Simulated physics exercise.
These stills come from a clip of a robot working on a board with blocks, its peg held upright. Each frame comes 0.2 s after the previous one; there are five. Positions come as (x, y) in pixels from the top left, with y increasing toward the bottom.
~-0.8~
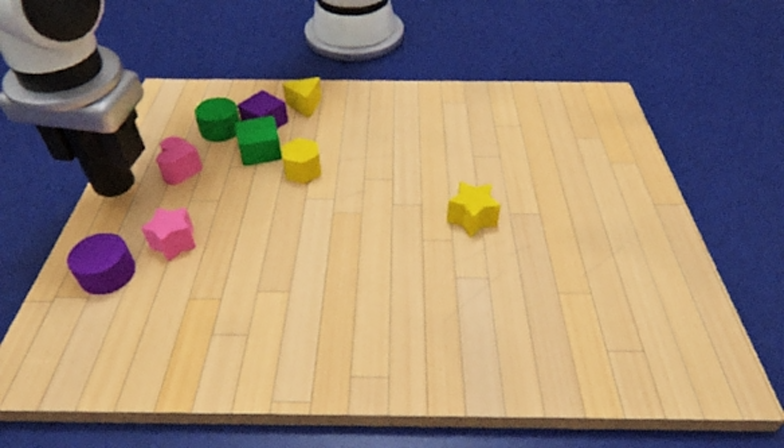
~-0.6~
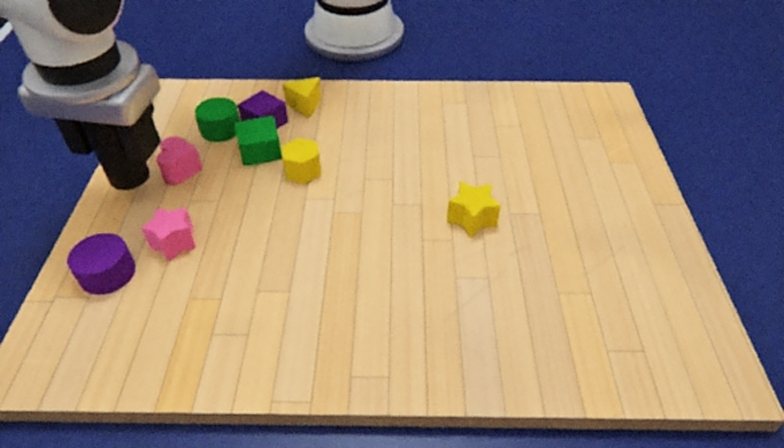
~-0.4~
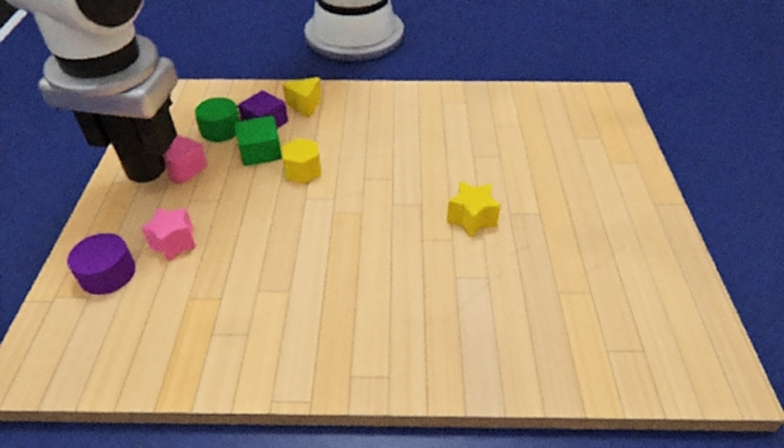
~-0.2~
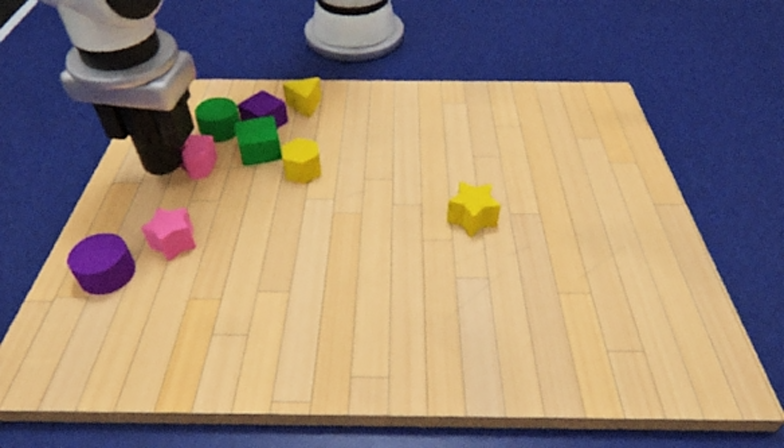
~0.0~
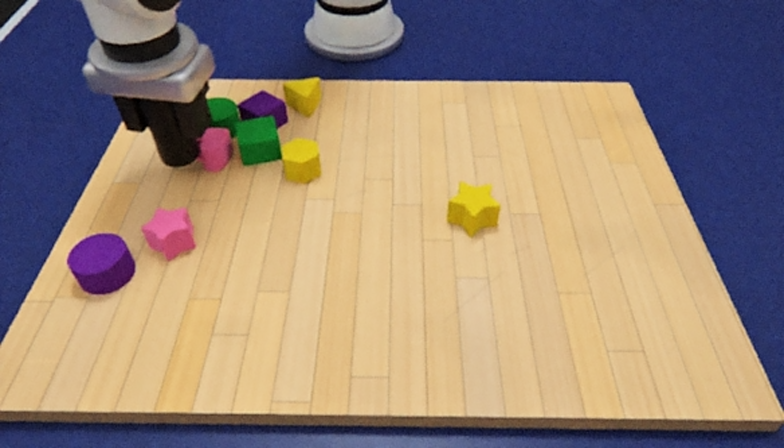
A robot arm with a dark peg works at the upper left of a pale wooden board on a blue surface, seen from above at an angle by a still camera. Green, purple and yellow blocks cluster near a pink heart, with a pink star and purple cylinder below and a yellow star right of centre. The peg moves right and slightly up, then pushes the heart toward the green blocks.
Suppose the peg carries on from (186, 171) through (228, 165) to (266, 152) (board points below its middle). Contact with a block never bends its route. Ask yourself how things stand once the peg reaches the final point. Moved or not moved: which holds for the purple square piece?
It gets moved.
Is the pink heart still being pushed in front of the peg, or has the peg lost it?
Looking at the end of the path, the pink heart is still being driven ahead.
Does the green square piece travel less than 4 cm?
No
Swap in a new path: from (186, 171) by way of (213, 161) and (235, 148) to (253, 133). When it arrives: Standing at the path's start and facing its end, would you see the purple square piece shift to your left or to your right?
Towards the left-hand side.
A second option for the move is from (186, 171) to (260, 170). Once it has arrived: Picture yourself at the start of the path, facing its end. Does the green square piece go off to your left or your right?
Moves left.
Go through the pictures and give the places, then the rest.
Peg tip (115, 185); block tops, pink heart (174, 149); green square piece (256, 130); purple square piece (261, 102); yellow hexagon (300, 150), in the first picture.
Peg (130, 179); blocks unchanged, in the second picture.
Peg (147, 172); pink heart (179, 147), in the third picture.
Peg (163, 164); pink heart (192, 144), in the fourth picture.
Peg (181, 157); pink heart (209, 137); green square piece (256, 130); purple square piece (261, 102); yellow hexagon (300, 150), in the fifth picture.
On the path given first. Halfway along, peg (224, 151); pink heart (245, 128), turned 15° anticlockwise; green square piece (281, 124); purple square piece (264, 100), turned 15° anticlockwise.
At the end, peg (264, 138); pink heart (283, 115), turned 15° anticlockwise; green square piece (318, 113); purple square piece (269, 97), turned 45° anticlockwise; yellow hexagon in place.
